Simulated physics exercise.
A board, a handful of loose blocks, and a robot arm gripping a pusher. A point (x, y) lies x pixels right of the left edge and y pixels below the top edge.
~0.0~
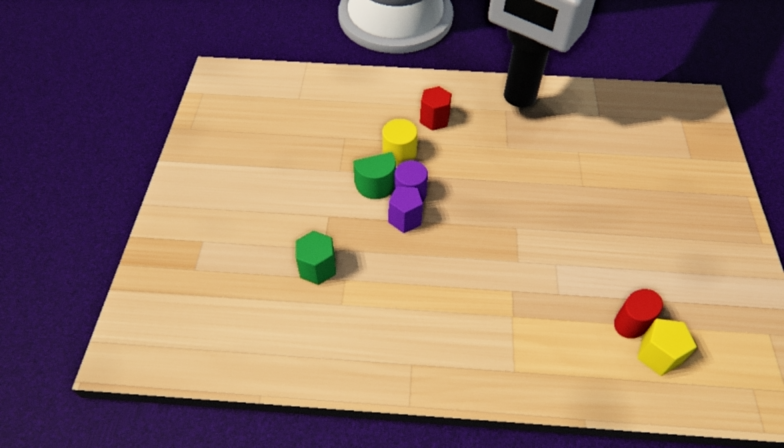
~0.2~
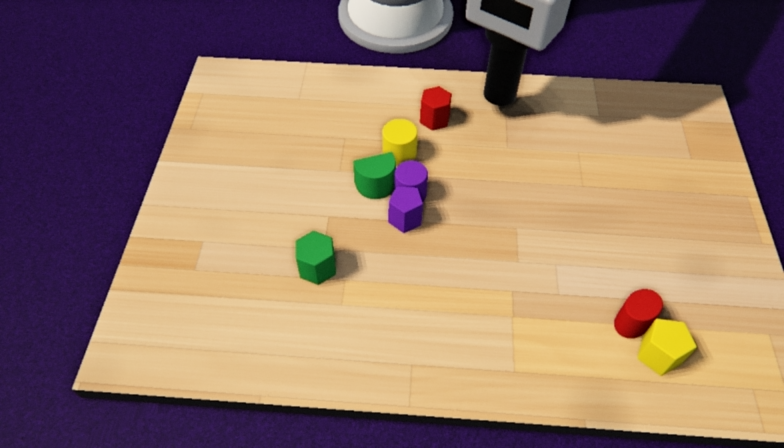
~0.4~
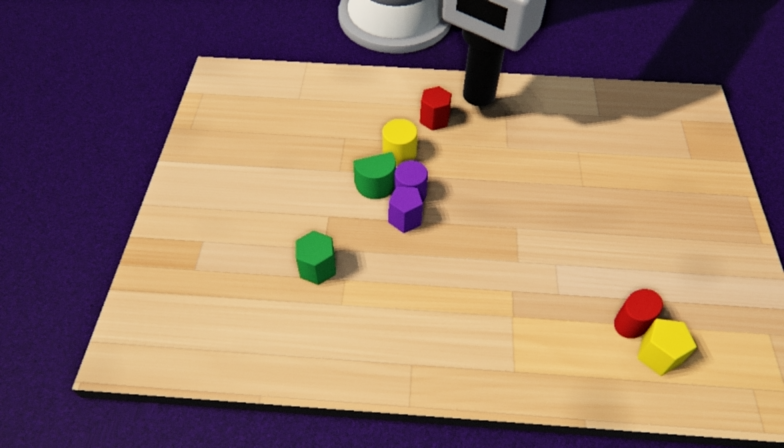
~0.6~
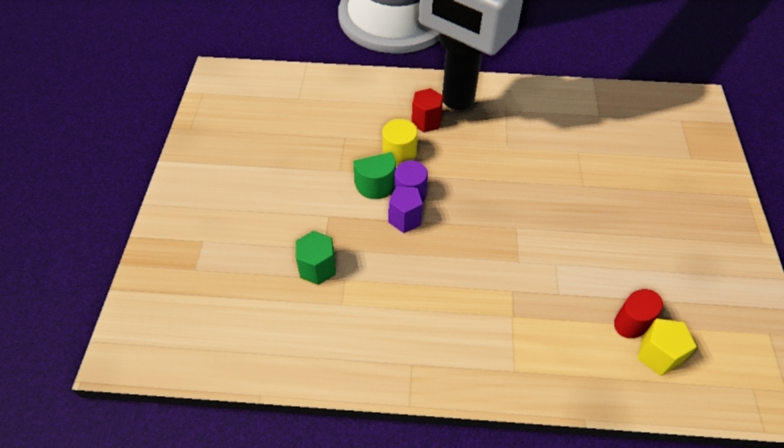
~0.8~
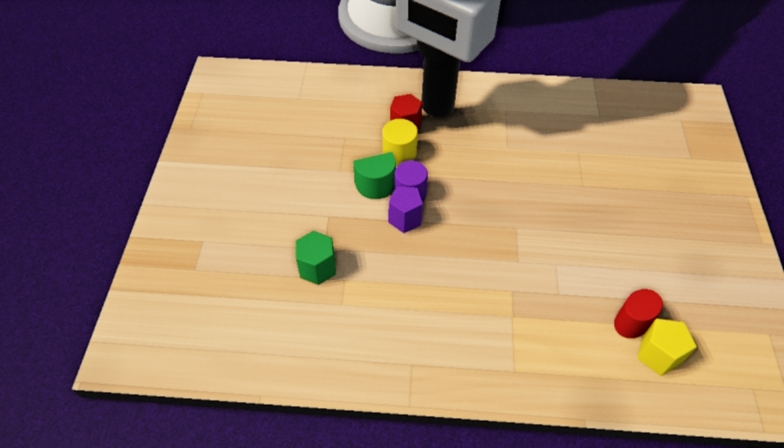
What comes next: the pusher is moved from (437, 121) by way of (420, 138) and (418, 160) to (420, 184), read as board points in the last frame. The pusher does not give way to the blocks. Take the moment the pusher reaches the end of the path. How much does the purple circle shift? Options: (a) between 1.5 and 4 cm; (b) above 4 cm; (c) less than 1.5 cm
a.
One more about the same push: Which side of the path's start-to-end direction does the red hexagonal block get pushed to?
The answer is right.
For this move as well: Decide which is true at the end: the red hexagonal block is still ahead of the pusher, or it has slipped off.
Beside or behind.
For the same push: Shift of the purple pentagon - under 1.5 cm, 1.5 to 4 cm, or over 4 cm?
It ends 1.5 to 4 cm from its spot.
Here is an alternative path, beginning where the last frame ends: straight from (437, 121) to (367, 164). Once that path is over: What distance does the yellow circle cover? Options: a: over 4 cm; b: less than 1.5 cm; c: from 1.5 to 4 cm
That would be a.
The first path, step by step. One third of the way, pusher (420, 123); yellow circle (397, 134); red hexagonal block (389, 111), turned 50° clockwise.
Two thirds of the way, pusher (419, 146); green D-shaped block (374, 171), turned 25° clockwise; yellow circle (387, 149); red hexagonal block (388, 111), turned 60° clockwise.
At the end, pusher (421, 170); green D-shaped block (370, 177), turned 30° clockwise; yellow circle (384, 155); purple pentagon (402, 212); red hexagonal block (388, 111), turned 60° clockwise; purple circle (411, 187).
